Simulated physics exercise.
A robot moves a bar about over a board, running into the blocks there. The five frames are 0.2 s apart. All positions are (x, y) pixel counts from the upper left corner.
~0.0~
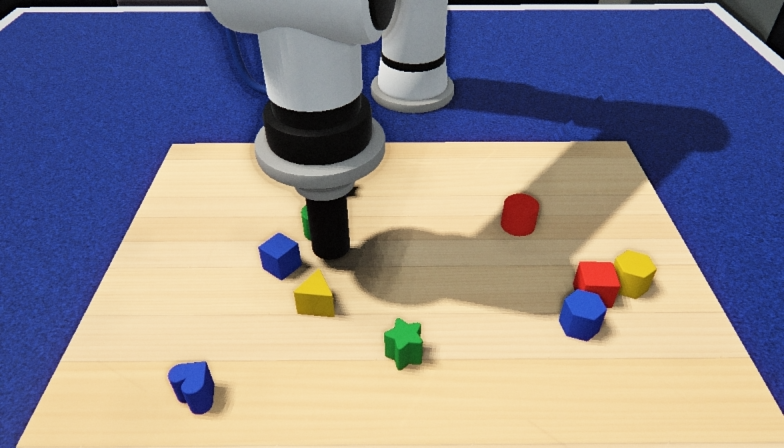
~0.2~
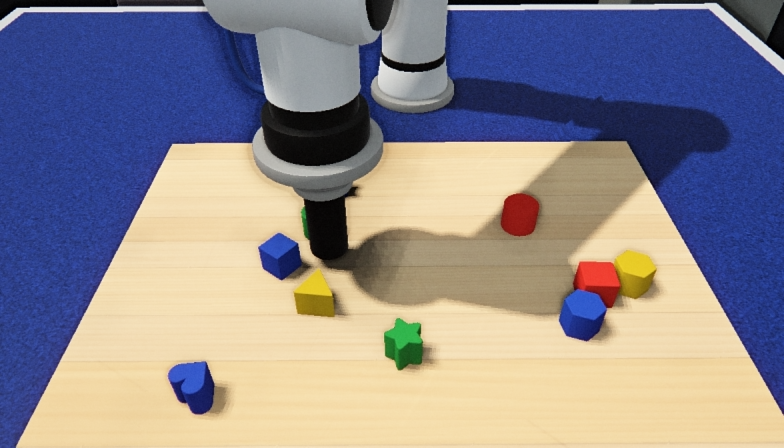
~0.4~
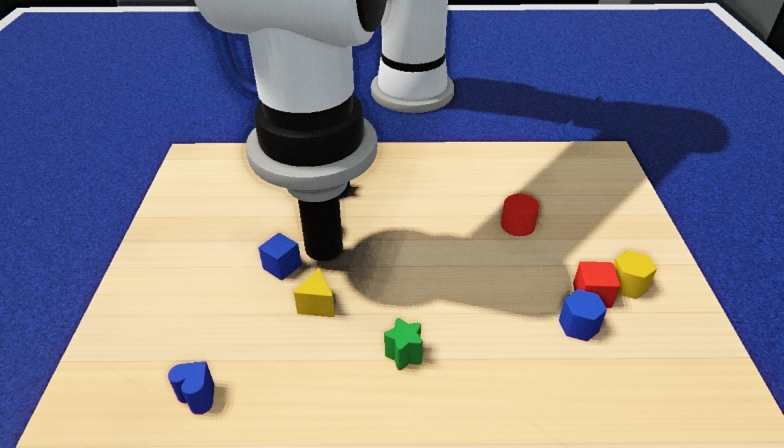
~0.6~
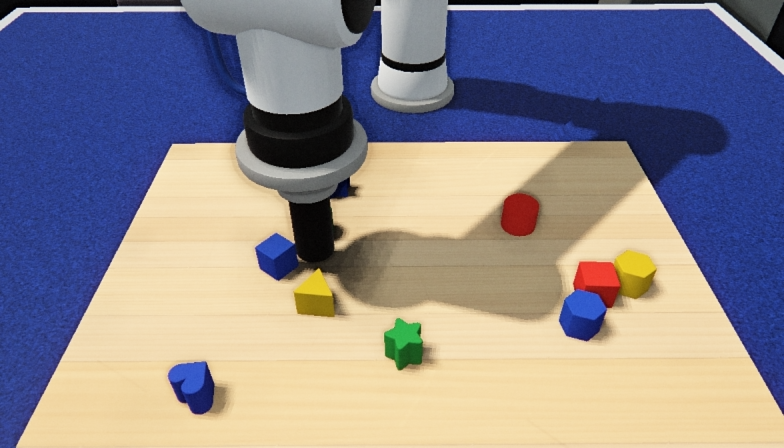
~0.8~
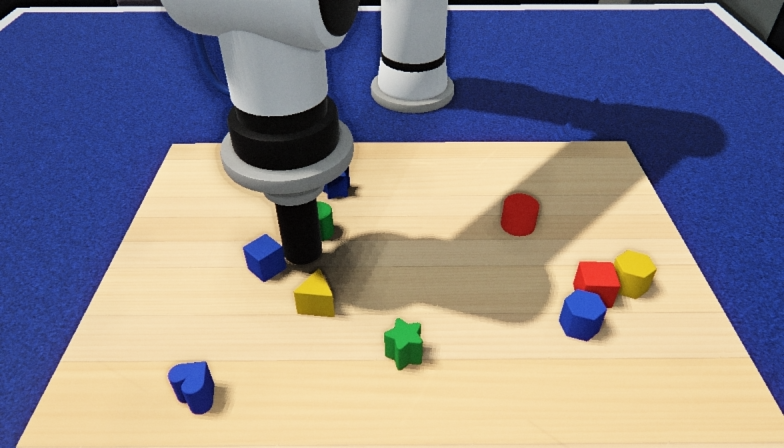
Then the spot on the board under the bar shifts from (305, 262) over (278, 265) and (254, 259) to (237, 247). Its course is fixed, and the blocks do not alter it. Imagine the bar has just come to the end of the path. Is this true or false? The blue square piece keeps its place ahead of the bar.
It is false.
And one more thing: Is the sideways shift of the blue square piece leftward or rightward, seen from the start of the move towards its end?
It will end up to the left.
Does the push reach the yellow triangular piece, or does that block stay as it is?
The yellow triangular piece is left alone.
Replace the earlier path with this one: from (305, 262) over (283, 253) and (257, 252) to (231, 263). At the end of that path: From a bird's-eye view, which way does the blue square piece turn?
It goes anticlockwise.
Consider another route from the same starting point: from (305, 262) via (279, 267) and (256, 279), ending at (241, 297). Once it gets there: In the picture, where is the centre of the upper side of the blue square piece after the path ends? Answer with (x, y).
I'd guess (214, 255).
The first path, step by step. Halfway along, bar at (262, 253); blue square piece at (225, 250), turned 25° clockwise.
At the end, bar at (235, 237); blue square piece at (212, 250); yellow triangular piece still; green circular block still.
